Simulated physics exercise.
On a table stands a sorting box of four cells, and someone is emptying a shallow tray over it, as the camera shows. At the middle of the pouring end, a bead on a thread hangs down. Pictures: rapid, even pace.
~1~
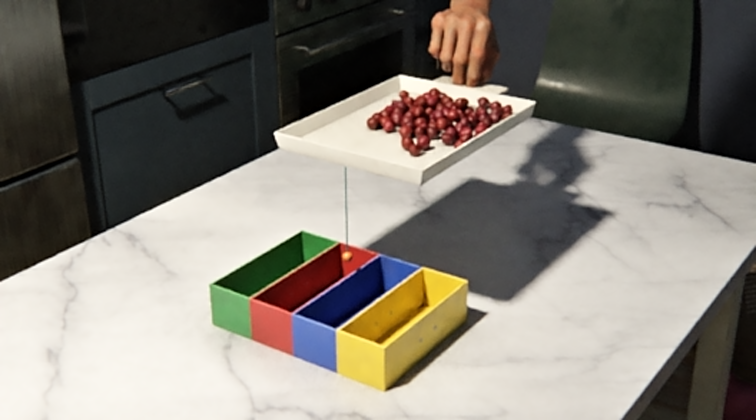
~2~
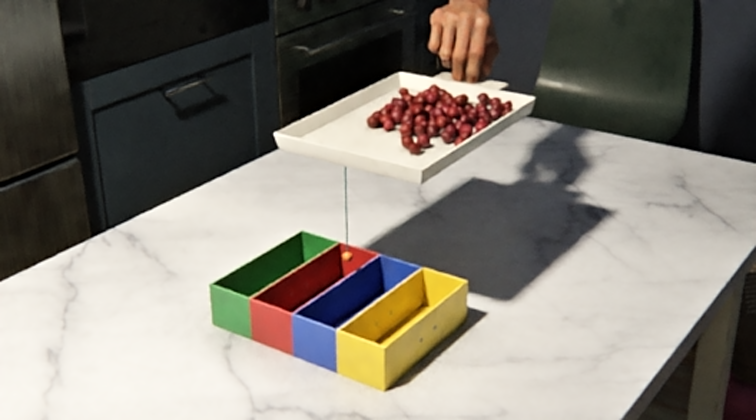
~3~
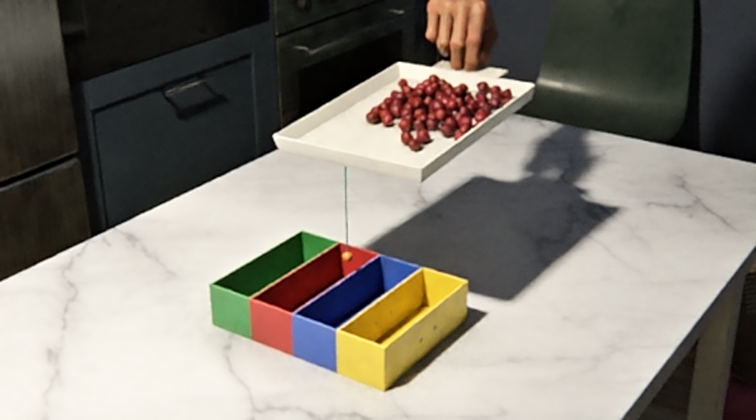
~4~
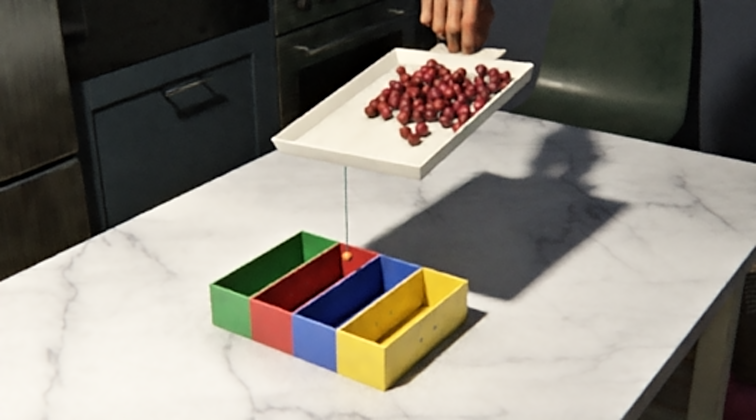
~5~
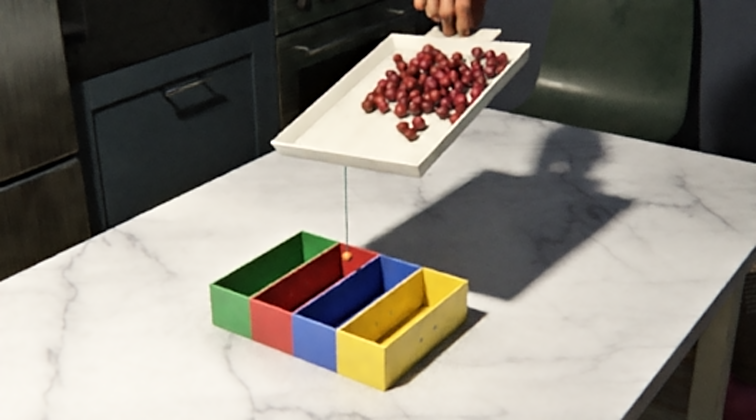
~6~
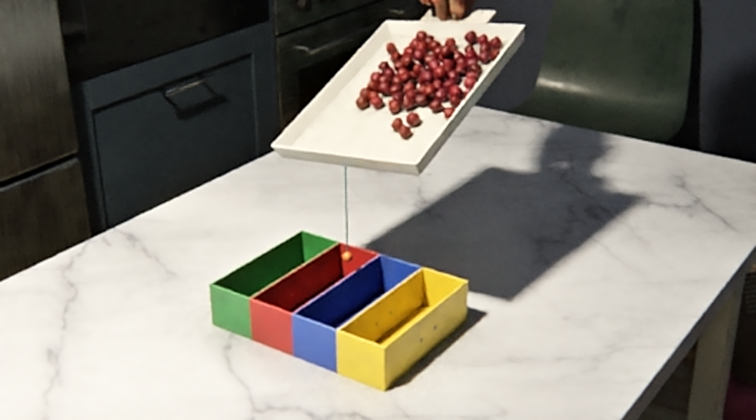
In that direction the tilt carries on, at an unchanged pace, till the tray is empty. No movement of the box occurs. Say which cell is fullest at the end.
The green cell is fullest at the end.
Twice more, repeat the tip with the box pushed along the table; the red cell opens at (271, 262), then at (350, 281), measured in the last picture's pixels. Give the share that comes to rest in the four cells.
Around 90 then around 50 per cent.
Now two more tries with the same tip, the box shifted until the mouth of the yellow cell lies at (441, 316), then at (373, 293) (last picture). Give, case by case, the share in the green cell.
Trial 1 around 30 percent, trial 2 around 20 percent.
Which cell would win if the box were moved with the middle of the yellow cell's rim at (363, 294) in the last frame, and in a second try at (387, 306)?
The cell in red, then that green cell.
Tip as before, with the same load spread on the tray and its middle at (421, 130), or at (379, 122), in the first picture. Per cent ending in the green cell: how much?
Roughly 50 per cent, then roughly 40 per cent.
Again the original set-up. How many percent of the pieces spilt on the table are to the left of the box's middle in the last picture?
It comes to 100 per cent or so.
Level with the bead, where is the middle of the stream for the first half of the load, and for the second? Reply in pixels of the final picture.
The first part at (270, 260); the rest at (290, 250).
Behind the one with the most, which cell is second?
The red cell.
Soon, tray tipped steeply; most on the tray; a stray few in the red cell; a stray few in the green cell; about a quarter falling or outside the box.
A while on, tray tipped past a quarter turn; about a quarter on the tray; about a quarter in the green cell; about a quarter in the red cell; a stray few in the blue cell; about a quarter falling or outside the box.
Towards the end, tray tipped past a quarter turn; about half in the green cell; about a quarter in the red cell; a small part in the blue cell; a small part falling or outside the box.
Finally, tray tipped past a quarter turn; about half in the green cell; about a quarter in the red cell; a small part in the blue cell; none in the yellow cell; a small part outside the box.
